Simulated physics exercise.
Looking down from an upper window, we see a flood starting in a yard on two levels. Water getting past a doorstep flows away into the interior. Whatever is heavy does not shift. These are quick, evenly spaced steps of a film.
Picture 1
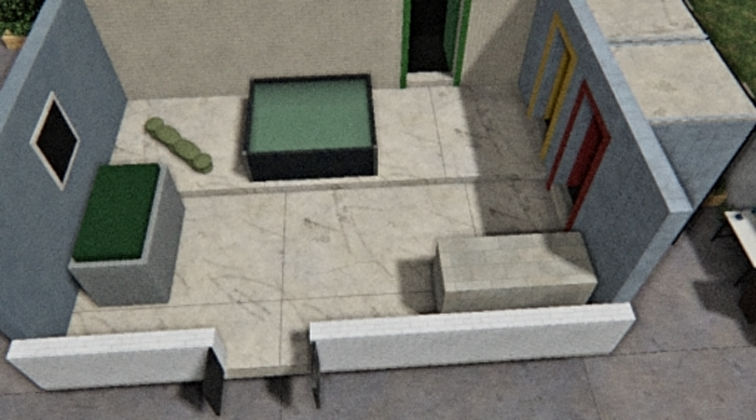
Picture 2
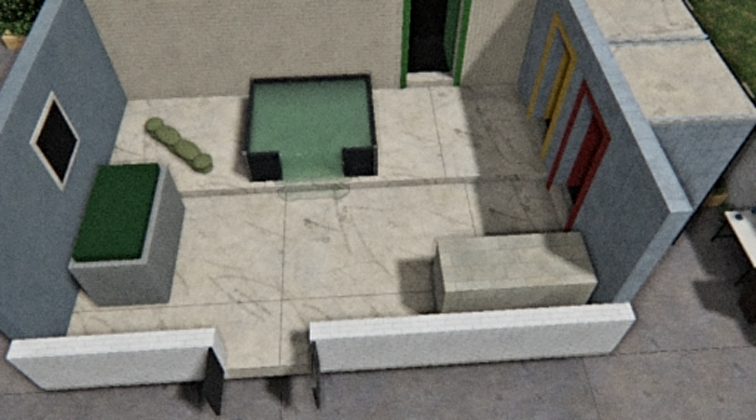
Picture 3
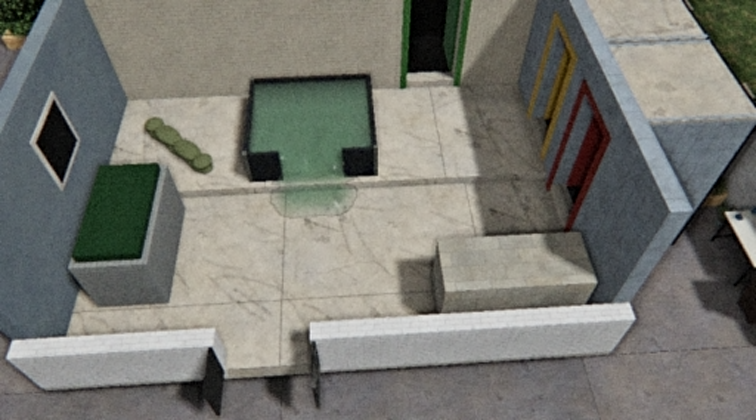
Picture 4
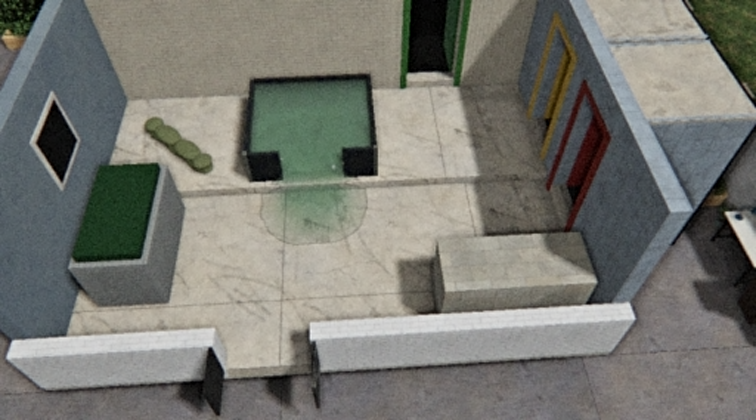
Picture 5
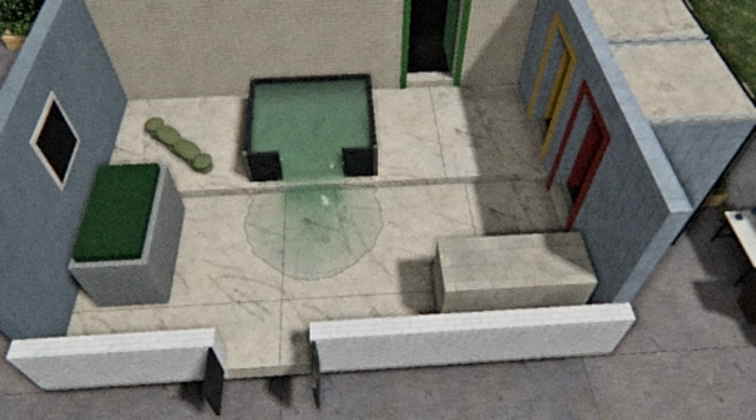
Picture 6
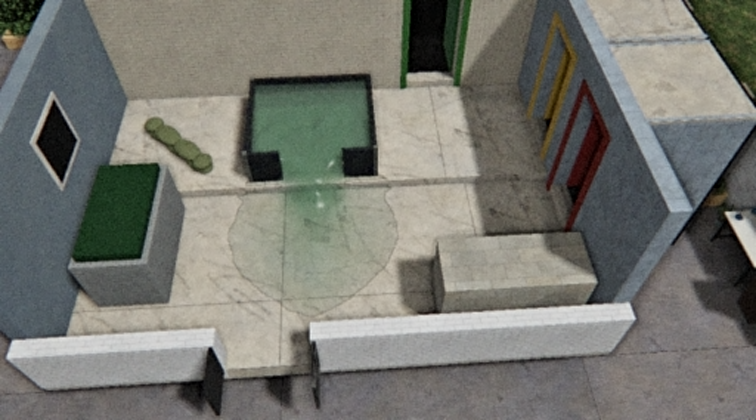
The footage shows a walled yard on two levels, where green water sits in a dark-edged tank, then pours through a gap in its front and spreads over the lower paving in a widening, rounded sheet.
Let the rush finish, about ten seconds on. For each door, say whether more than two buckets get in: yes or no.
Yellow door: No; green door: No; red door: No.
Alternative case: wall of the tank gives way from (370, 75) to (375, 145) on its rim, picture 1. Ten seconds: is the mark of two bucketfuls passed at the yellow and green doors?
In order, the yellow door one overshoots, the green door one remains short.
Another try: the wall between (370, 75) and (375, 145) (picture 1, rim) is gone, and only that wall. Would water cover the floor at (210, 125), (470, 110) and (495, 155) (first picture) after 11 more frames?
So that's left bare for the first, waterlogged for the second and waterlogged for the third.
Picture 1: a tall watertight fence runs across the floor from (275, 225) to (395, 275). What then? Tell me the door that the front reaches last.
It is the one in green.
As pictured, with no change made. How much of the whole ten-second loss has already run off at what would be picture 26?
Around 45 percent.
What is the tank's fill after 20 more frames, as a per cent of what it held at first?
Near 40 in a hundred.
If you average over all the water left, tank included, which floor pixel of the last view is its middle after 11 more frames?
I'd point to (317, 197).
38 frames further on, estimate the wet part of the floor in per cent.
About 55 per cent.
A moment on, water covers 30 % of the floor; the yellow door not reached, the green door not reached, the red door not reached.
Next, water covers 30 % of the floor; the yellow door not reached, the green door not reached, the red door not reached.
Then, water covers 40 % of the floor; the yellow door not reached, the green door not reached, the red door wet at the sill, nothing in.
Later, water covers 55 % of the floor; the yellow door not reached, the green door not reached, the red door wet at the sill, nothing in.
In the end, water covers 55 % of the floor; the yellow door not reached, the green door not reached, the red door wet at the sill, nothing in.
